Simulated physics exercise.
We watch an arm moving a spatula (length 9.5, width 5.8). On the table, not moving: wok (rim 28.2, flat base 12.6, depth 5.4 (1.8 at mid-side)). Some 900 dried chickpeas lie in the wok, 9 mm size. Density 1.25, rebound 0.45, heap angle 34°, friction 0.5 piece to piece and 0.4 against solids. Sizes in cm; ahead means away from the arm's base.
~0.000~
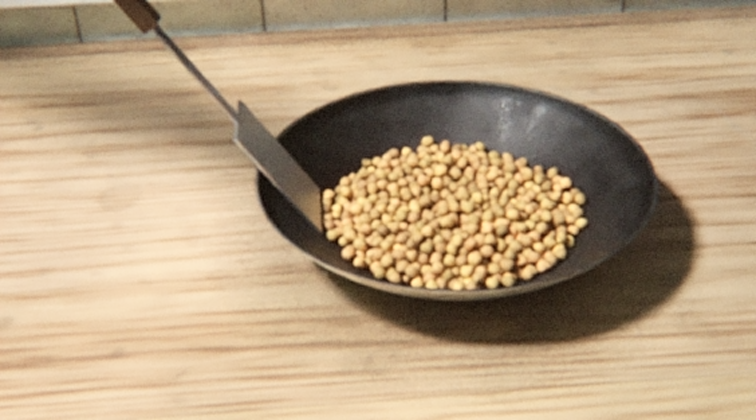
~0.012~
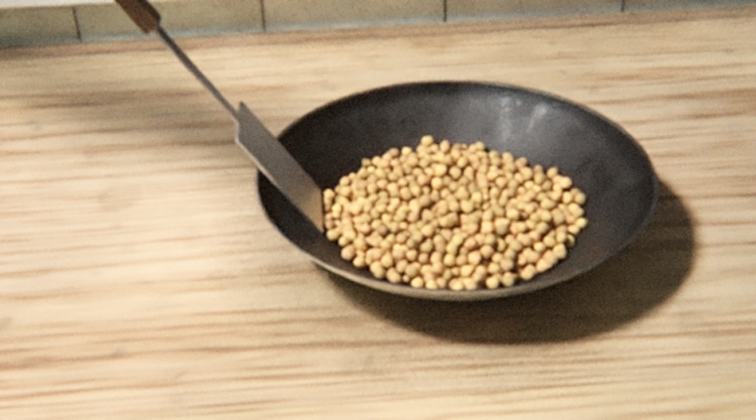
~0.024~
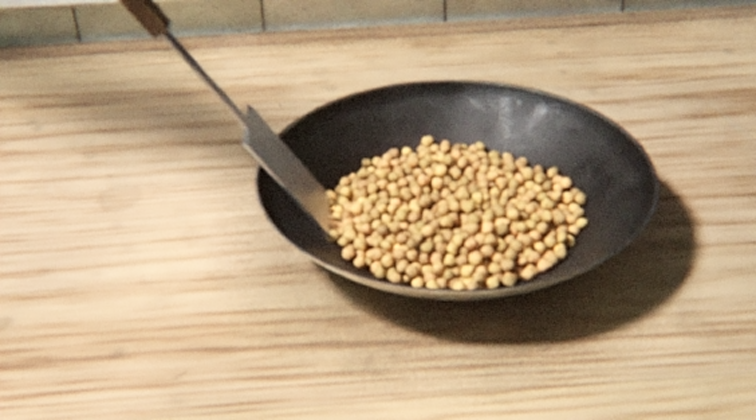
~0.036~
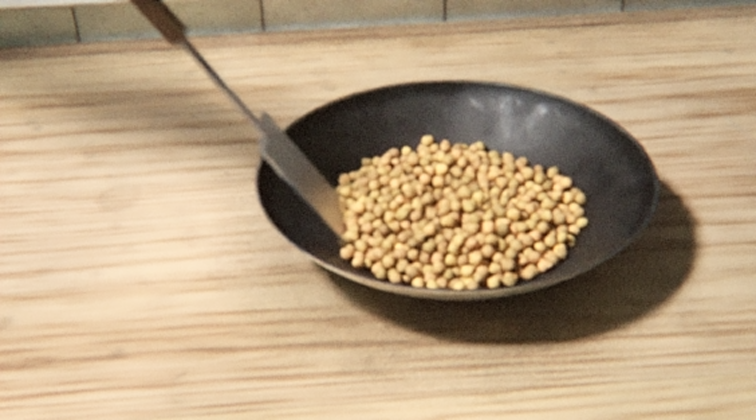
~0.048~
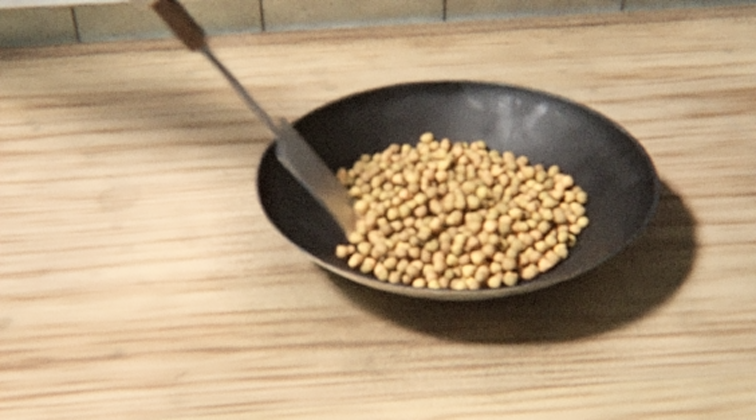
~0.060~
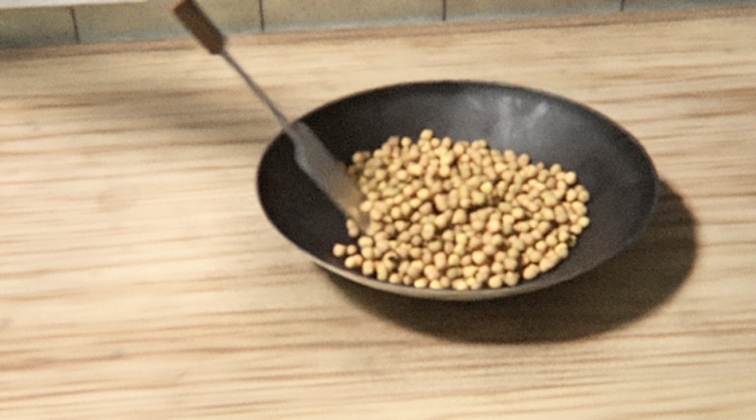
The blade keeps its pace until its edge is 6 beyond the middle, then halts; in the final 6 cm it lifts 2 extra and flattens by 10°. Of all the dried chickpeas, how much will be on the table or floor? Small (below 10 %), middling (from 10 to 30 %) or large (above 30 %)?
A small share, below 10 %, ends on the table or floor.
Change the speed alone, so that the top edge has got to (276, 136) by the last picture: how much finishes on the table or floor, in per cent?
Some 0 per cent.
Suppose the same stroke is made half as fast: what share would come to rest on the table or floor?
It would be near 0 per cent.
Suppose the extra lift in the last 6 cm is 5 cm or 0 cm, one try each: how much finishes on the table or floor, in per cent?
About 10 and 0 per cent.
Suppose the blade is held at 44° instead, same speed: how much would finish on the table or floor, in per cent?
In that case some 0 per cent.
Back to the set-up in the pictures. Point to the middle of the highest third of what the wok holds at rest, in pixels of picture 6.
At about (567, 184).
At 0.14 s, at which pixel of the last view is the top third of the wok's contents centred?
At about (492, 192).
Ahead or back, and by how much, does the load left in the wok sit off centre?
Roughly 4.0 cm ahead.
After 0.10 s, sloping 57°, highest piece 6 above the table; 900 in the wok.
After 0.14 s, sloping 54°, highest piece 6 above the table; 900 in the wok.
After 0.35 s, sloping 47°, highest piece 6 above the table; 874 in the wok, 19 on the table or floor, 7 on the blade or in flight.
After 1.40 s, sloping 47°, highest piece 6 above the table; 873 in the wok, 27 on the table or floor.
At rest, 873 in the wok, 27 on the table or floor. That is 3 % on the table or floor.
